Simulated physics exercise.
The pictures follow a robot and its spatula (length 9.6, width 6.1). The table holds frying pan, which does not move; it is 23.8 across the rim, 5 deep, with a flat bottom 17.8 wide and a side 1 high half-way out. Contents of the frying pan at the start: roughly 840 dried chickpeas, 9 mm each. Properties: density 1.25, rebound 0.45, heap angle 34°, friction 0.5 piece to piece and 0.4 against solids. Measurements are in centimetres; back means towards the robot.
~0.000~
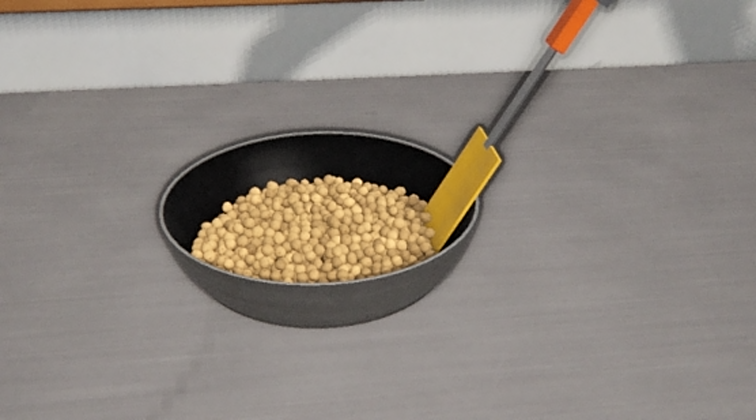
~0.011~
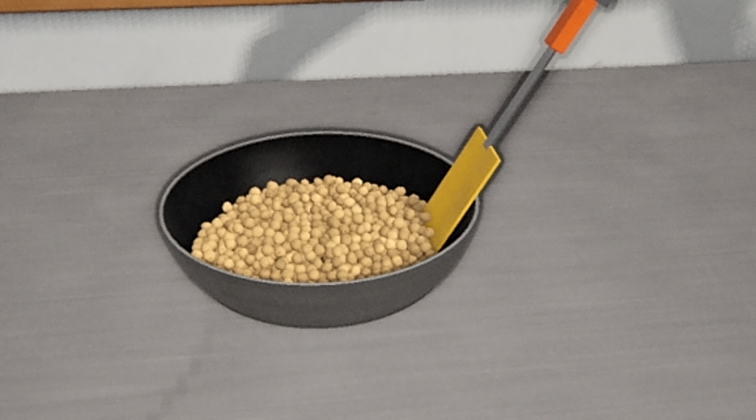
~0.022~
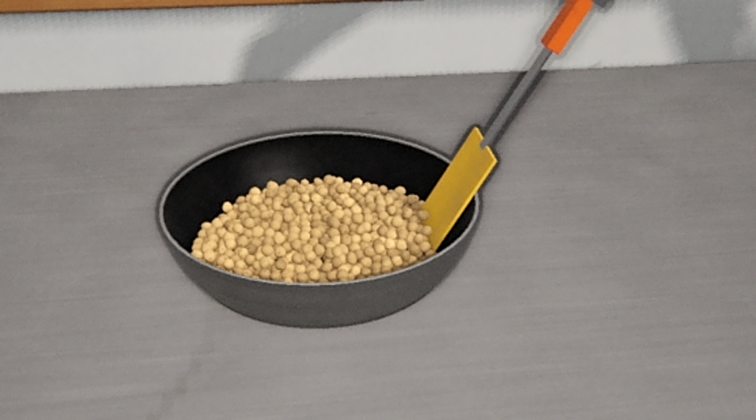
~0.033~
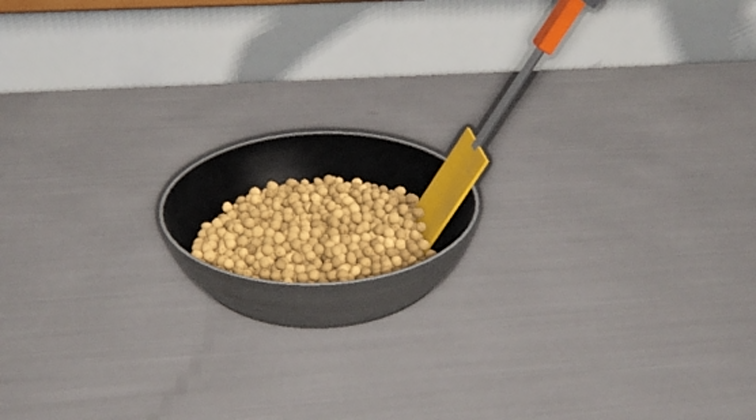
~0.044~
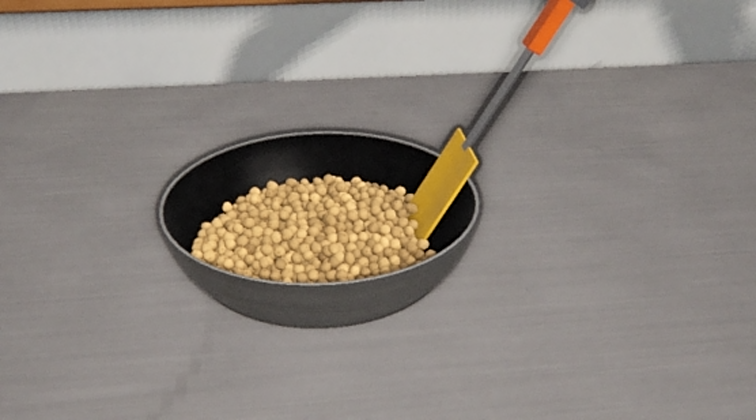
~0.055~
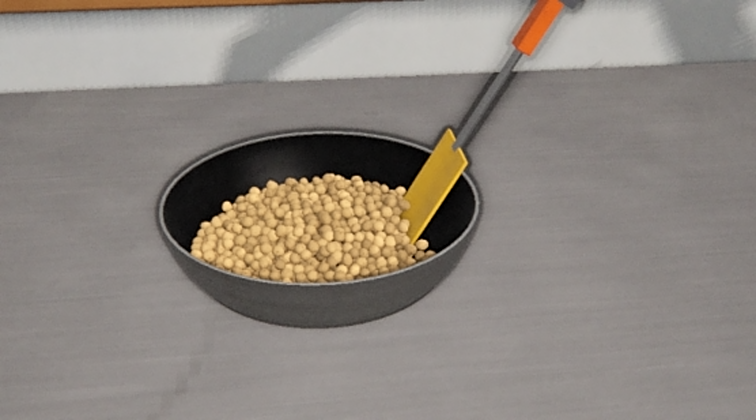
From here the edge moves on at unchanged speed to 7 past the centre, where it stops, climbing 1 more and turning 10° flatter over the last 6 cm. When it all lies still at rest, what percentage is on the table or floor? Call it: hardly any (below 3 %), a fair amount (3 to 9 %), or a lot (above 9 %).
Hardly any.
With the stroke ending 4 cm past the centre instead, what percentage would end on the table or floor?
With that change, I'd expect about 0 per cent.
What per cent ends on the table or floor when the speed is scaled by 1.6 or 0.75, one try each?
About 5 and 0 per cent.
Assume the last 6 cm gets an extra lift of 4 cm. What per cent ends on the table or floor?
About 5 %.
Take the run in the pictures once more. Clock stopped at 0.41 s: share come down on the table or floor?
I'd say close to 0 in a hundred.
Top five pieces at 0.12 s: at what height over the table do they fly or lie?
Roughly 4 cm above the table.
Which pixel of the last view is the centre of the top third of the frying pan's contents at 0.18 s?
Around (266, 227).
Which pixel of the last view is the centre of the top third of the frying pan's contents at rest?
I'd say around pixel (221, 228).
By 0.12 s, sloping 60°, highest piece 4 above the table; 840 in the frying pan.
By 0.18 s, sloping 56°, highest piece 5 above the table; 840 in the frying pan.
By 0.41 s, sloping 50°, highest piece 6 above the table; 837 in the frying pan, 3 on the table or floor.
By 1.46 s, sloping 50°, highest piece 5 above the table; 837 in the frying pan, 3 on the table or floor.
Final count, 837 in the frying pan, 3 on the table or floor. That is 0 % on the table or floor.
